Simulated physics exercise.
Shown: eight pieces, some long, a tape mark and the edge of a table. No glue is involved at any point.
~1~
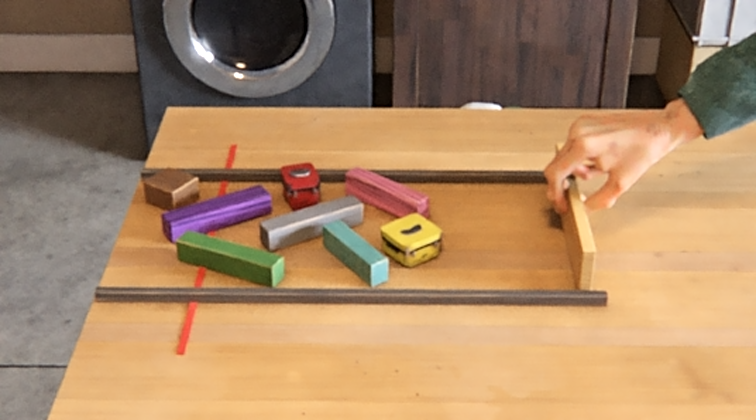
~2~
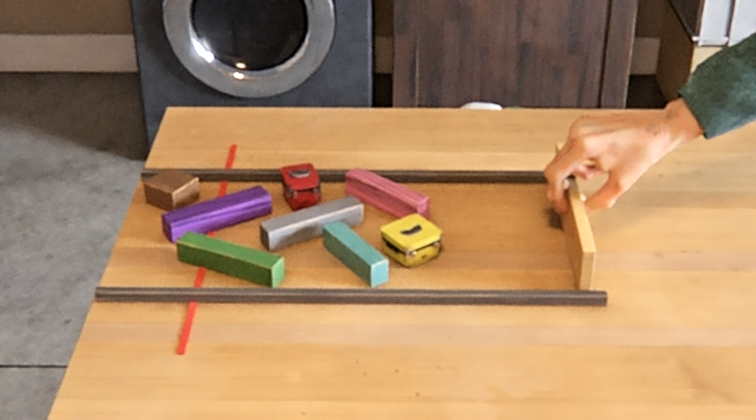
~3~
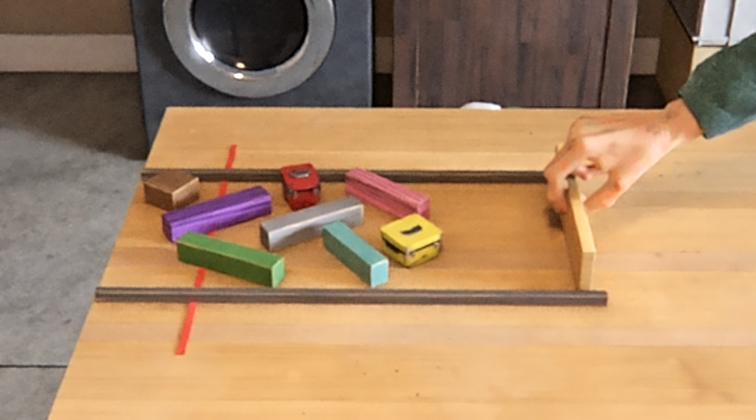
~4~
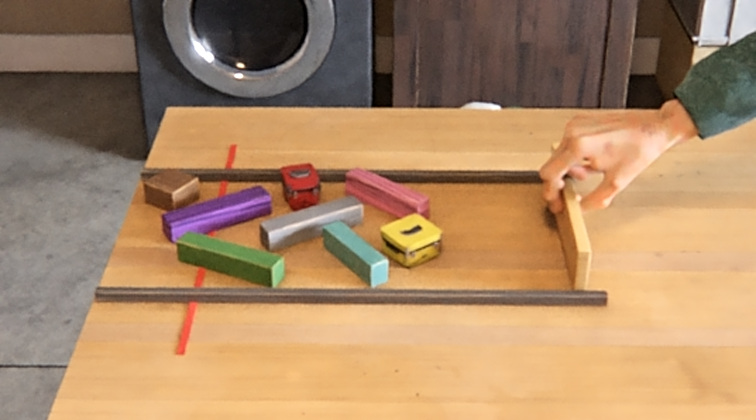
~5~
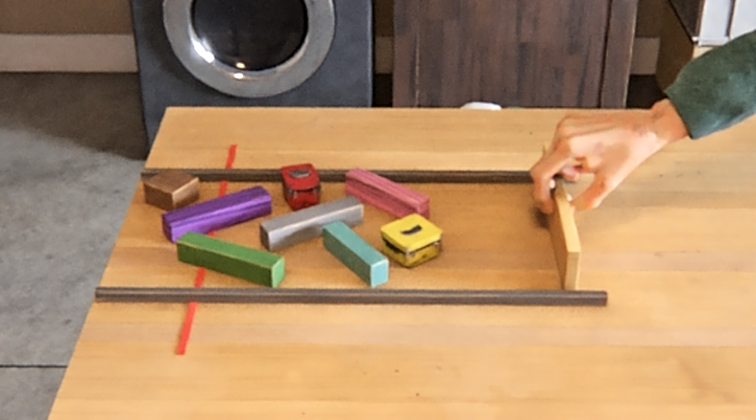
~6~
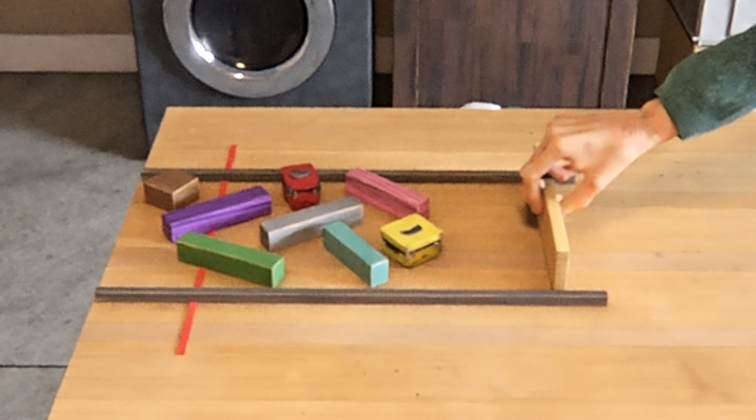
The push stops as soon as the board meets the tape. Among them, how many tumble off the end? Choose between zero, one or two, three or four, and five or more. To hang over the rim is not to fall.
The count is zero.
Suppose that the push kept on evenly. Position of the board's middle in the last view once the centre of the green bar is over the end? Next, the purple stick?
Around (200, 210) first and around (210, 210) second.
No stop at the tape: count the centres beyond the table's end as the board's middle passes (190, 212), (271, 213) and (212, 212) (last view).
Respectively, 3, 0 and 0.
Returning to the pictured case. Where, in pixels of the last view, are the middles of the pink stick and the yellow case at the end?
I'd say approximately (209, 195) and then (181, 234).
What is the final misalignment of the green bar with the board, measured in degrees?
The angle is some 55°.
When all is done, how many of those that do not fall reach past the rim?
The count is 4.
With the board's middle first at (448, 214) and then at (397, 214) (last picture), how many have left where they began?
I get 0 at the one place and 3 at the other.
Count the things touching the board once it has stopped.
Number: 3.
Soon after, none off yet; brown block at rest near (172, 191); purple stick at rest near (218, 214); green bar at rest near (230, 259).
At rest, the number that fall off is zero.
